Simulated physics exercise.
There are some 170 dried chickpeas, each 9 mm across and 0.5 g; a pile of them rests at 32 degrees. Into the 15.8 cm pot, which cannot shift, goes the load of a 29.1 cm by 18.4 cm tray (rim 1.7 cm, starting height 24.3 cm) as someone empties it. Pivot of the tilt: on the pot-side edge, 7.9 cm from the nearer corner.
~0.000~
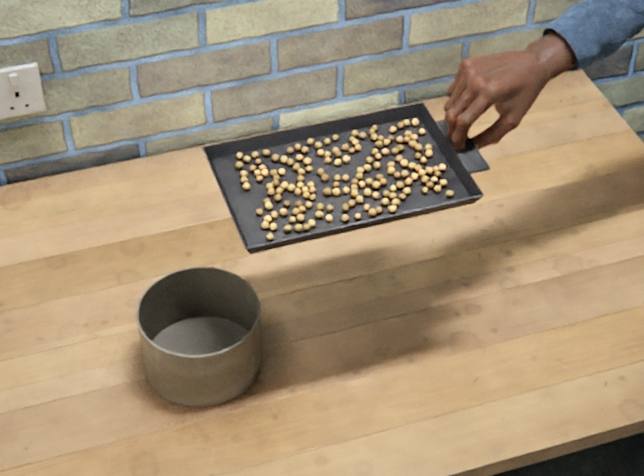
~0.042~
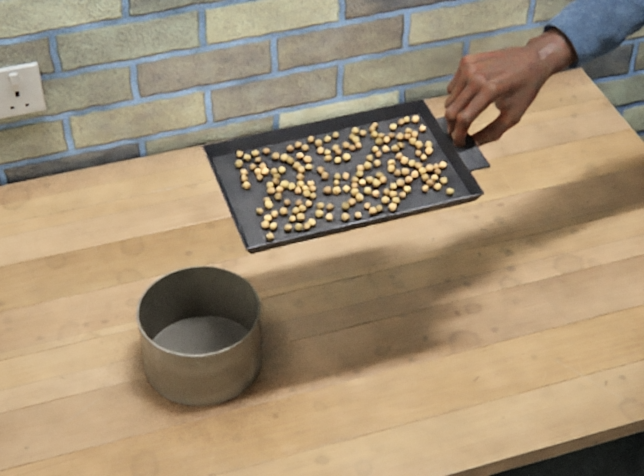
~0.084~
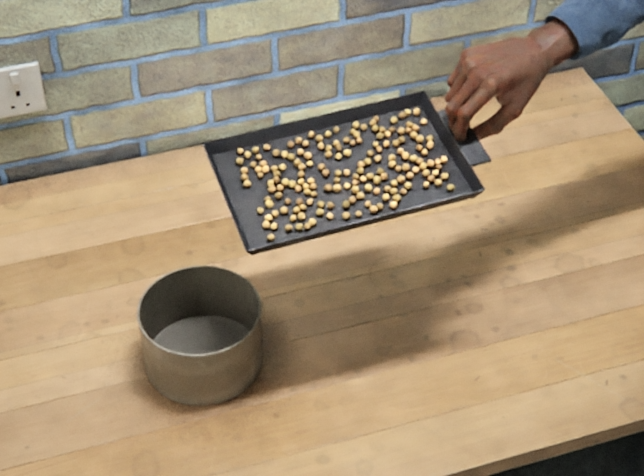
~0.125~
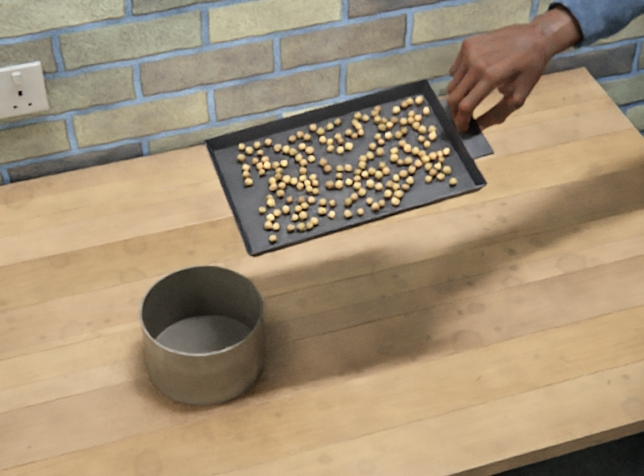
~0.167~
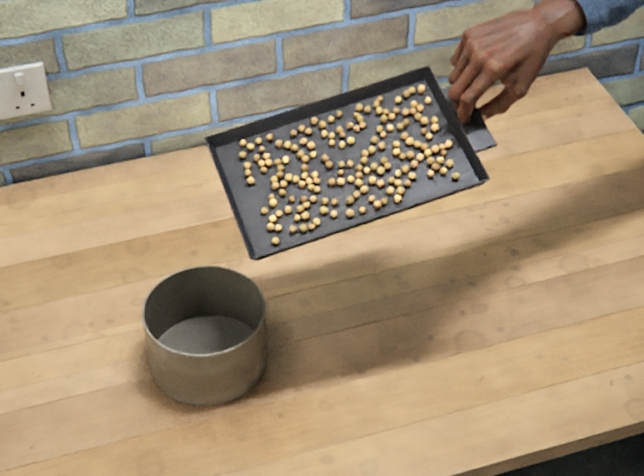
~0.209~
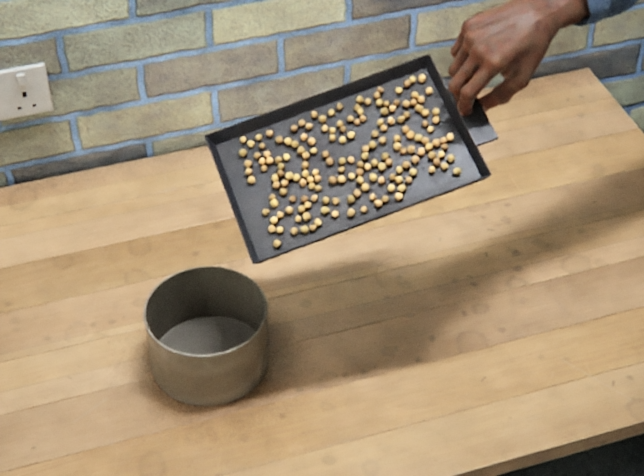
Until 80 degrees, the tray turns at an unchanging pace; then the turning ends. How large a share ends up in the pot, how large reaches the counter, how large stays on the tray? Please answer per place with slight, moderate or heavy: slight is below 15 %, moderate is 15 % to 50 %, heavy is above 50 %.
Per place: Pot moderate, counter heavy, left on the tray slight.
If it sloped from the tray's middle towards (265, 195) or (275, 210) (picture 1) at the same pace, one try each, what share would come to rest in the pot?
Roughly 65 % for the first direction, roughly 60 % for the second.
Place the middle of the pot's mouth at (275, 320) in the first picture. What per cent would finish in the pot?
I'd expect near 85 per cent.
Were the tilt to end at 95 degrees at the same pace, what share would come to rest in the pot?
I'd say close to 30 percent.
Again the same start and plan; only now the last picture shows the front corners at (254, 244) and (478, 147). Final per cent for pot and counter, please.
Split: Pot = 75, counter = 25.
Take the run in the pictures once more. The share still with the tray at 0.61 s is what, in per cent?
Estimate: Near 85 in a hundred.
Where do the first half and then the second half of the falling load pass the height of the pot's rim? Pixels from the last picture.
First near (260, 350), later near (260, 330).
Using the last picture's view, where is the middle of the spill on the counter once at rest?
Centre of spill: Around pixel (266, 422).
After 0.45 s, tilt 50 degrees; the tray holds 100 %, the pot 0 %.
After 0.61 s, tilt 70 degrees; the tray holds 85 %, the pot 0 %.
After 0.90 s, tilt 80 degrees; the tray holds 10 %, the pot 25 %.
At rest (2.0 s), pot 30 %, counter 70 %, tray 0 %.
